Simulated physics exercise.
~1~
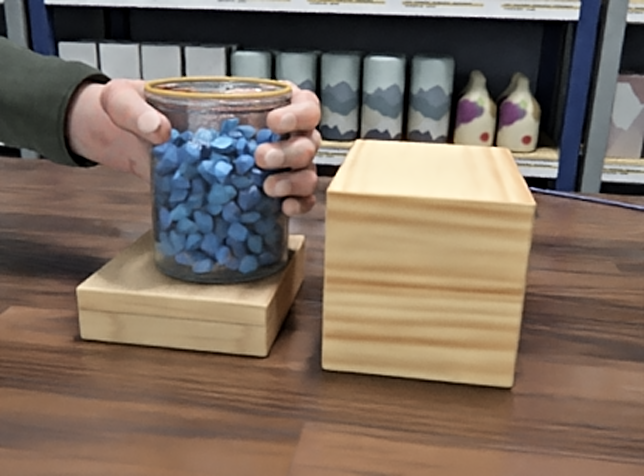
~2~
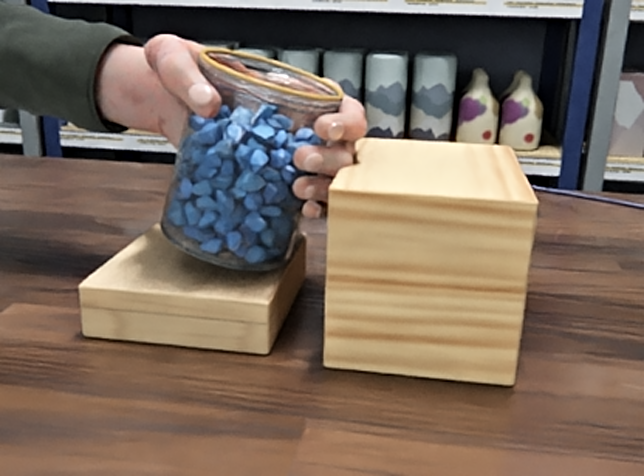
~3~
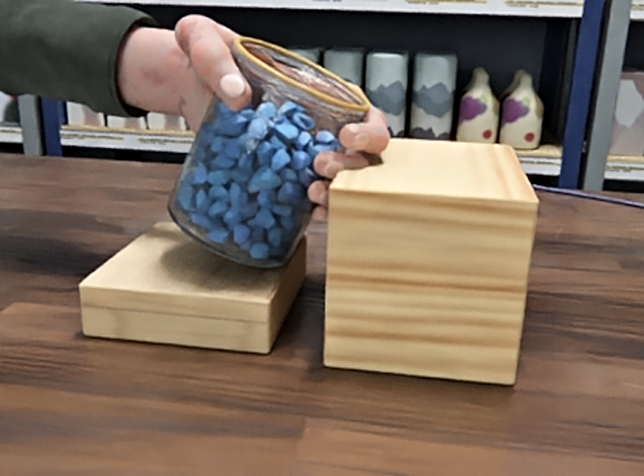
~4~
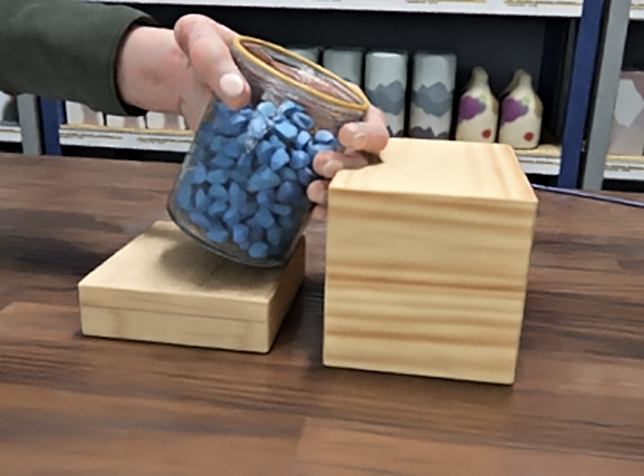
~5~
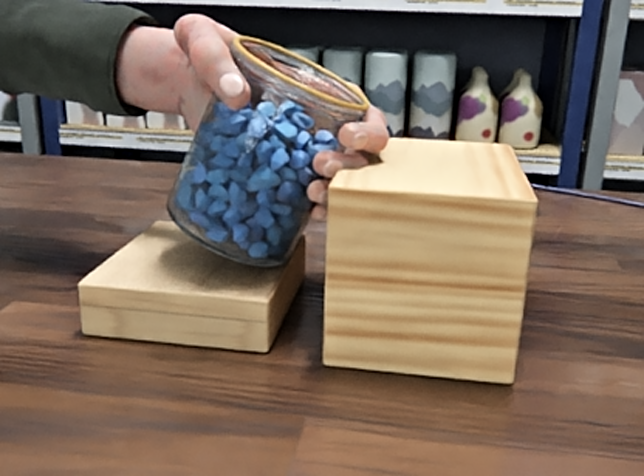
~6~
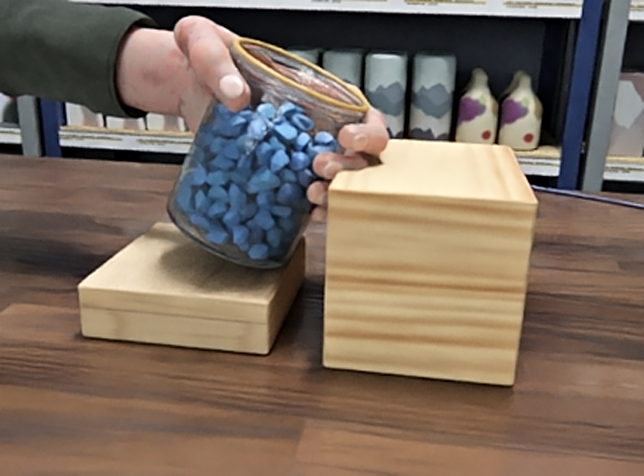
A hand tilts a jar of blue stones rightward against a wooden block, spilling none.
